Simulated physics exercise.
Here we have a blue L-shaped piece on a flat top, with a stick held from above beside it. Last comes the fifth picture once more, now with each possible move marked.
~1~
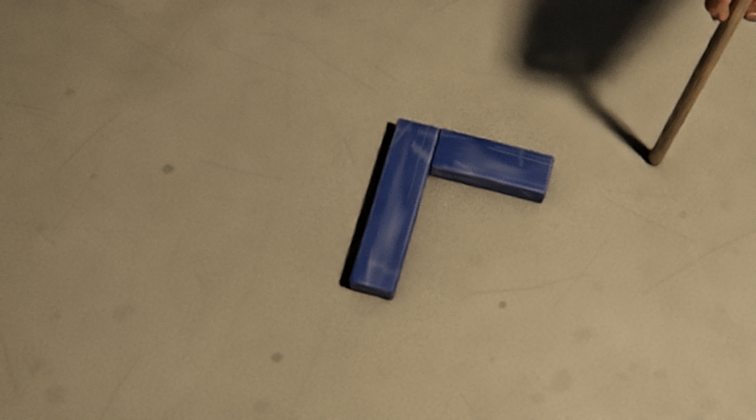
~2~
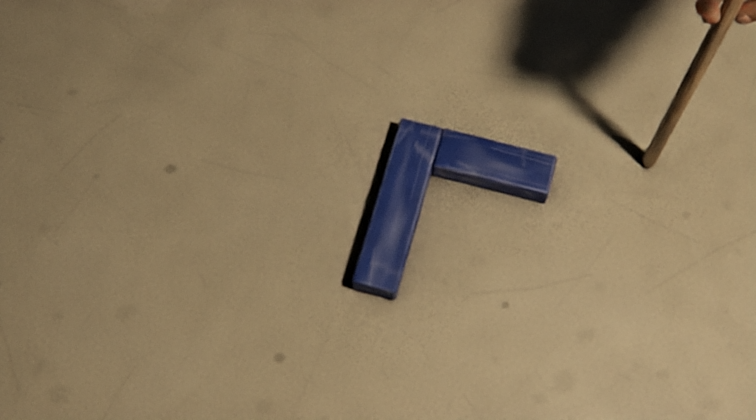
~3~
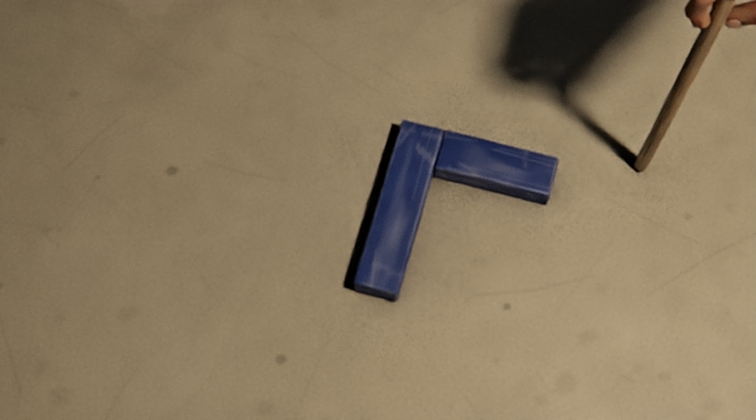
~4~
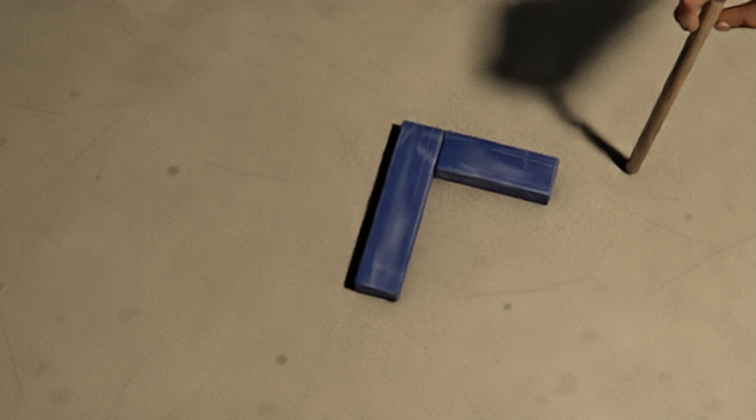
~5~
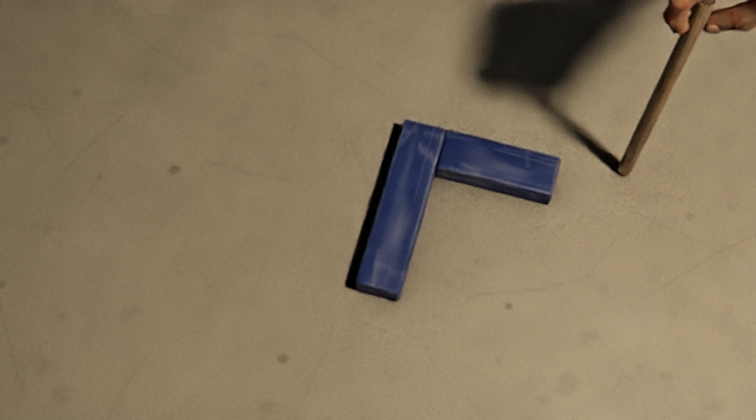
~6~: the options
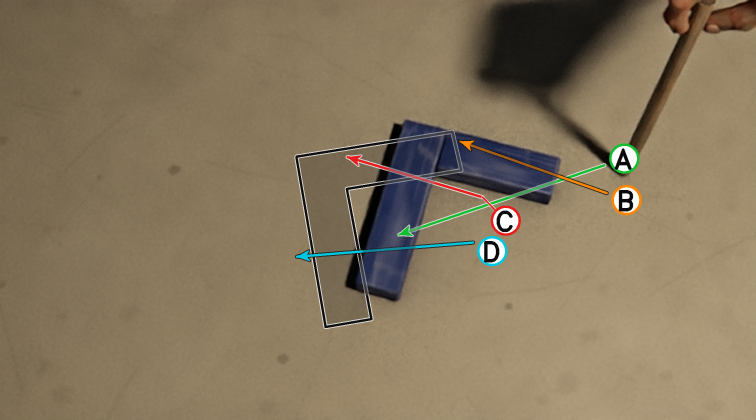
A hand gripping a thin brown stick at the upper right shifts it a short way left and slightly down, its tip near the surface and its dark shadow sliding along with it. The flat, scuffed grey-beige top is seen from above at an angle, with the view drifting very slightly. Near the centre, a blue L-shaped piece lies apart from the stick and shows no clear movement of its own.
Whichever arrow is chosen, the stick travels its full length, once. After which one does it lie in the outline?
Push along B.
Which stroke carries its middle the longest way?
That is A.
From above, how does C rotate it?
On that stroke, anticlockwise.
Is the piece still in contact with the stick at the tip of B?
At the end, yes.
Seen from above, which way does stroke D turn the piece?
On that stroke, clockwise.
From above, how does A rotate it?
Clockwise.
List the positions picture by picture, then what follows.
Blue L-shaped piece (396, 202), in the first picture.
Blue L-shaped piece (399, 202), in the second picture.
Blue L-shaped piece (400, 203), in the third picture.
Blue L-shaped piece (401, 204), in the fourth picture.
Blue L-shaped piece (402, 203), in the fifth picture.
On the marked copy, A from (604, 165) to (399, 235); B from (607, 193) to (460, 142); C from (483, 197) to (348, 157); D from (473, 243) to (297, 257).
Following B. Soon after the start, foot of the stick (552, 175), piece (394, 204).
Later, foot of the stick (500, 157), piece (354, 215).
In the end, foot of the stick (460, 142), piece (331, 226); it fills the outline.
As for the rest, A leaves the piece out of the outline, at (235, 202); C leaves the piece out of the outline, at (328, 188); D leaves the piece out of the outline, at (356, 175).
